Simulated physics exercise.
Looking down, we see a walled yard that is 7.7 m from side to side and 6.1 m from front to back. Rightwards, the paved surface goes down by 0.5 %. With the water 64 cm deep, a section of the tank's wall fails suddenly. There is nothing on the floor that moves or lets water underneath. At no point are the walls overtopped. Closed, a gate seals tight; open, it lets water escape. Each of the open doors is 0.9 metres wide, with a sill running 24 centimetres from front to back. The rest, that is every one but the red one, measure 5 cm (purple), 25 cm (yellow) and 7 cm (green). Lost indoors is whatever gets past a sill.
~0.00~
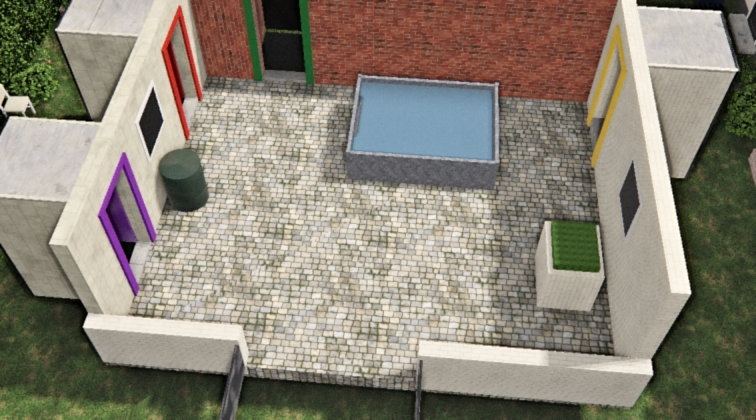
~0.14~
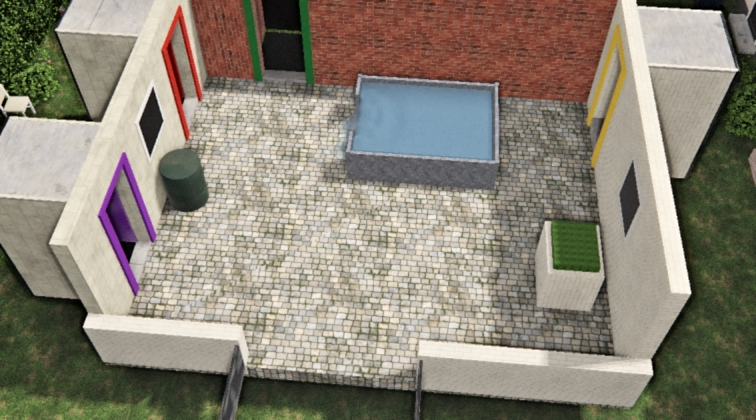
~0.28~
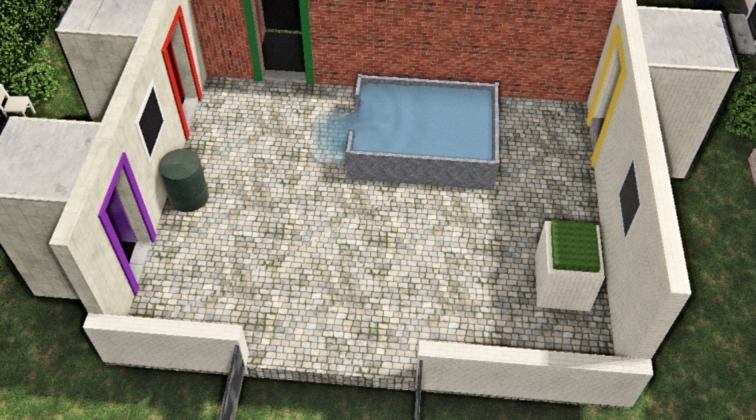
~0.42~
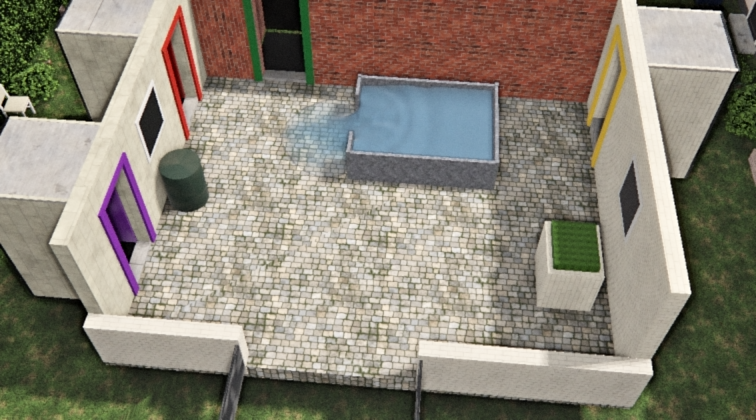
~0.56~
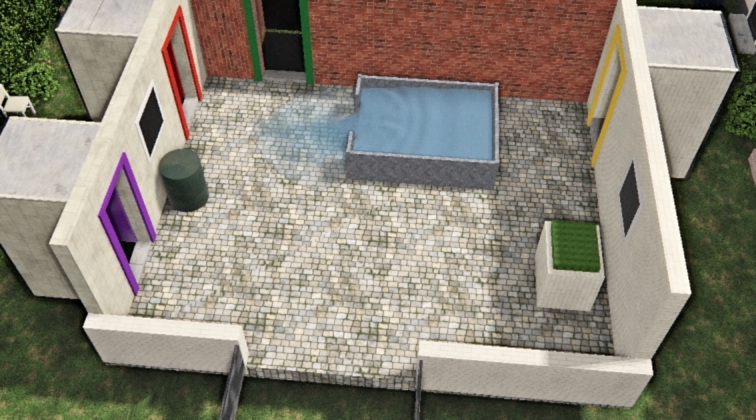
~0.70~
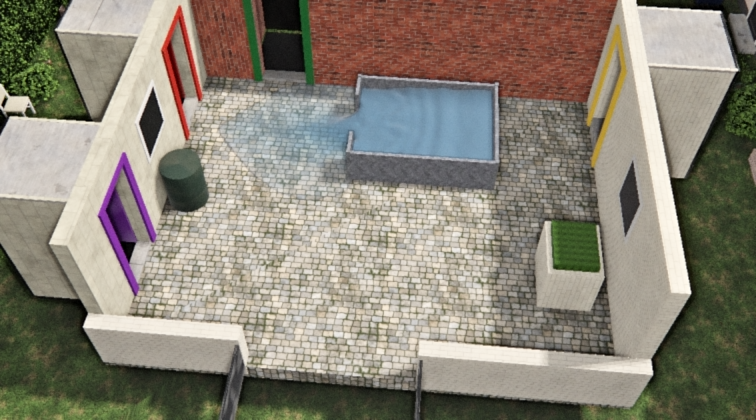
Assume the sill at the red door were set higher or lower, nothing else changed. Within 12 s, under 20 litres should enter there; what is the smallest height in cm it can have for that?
Around 23 cm.
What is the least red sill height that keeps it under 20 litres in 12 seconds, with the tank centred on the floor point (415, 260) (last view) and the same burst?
Minimum: Approx. 8.5 cm.
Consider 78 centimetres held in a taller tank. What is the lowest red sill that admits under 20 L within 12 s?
A step of about 29 cm does it.
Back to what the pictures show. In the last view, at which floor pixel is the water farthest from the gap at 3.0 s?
Somewhere near the pixel (120, 341).
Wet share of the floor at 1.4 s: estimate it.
I'd say near 25 percent.
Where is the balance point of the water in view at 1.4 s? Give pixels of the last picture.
It lies near (387, 141) in the last picture.
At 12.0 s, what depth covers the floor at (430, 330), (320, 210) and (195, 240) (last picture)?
Depths of roughly 3 cm, 2 cm and 4 cm, in that order.
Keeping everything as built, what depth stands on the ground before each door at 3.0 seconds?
Purple door 7 cm, yellow door 0 cm, red door 27 cm, green door 12 cm.
After 1.4 s water covers 25 % of the floor, deepest (37 cm) near (349, 137); 18 cm at the red door, 16 litres in over its 11 cm sill.
After 3.0 s water covers 30 % of the floor, deepest (30 cm) near (191, 125); 27 cm at the red door, 144 litres in over its 11 cm sill.
After 12.0 s water covers 80 % of the floor, deepest (10 cm) near (182, 183); 9 cm at the red door, 272 litres in over its 11 cm sill.
At the red door as built, the water arrived by 1.0 s and peaked near 29 cm at 2.6 s.
Run again over the same 12 s with other heights there, 51 litres in over 20 cm, 6 litres over 27 cm. The limit of 20 litres is kept from about 23 cm up.
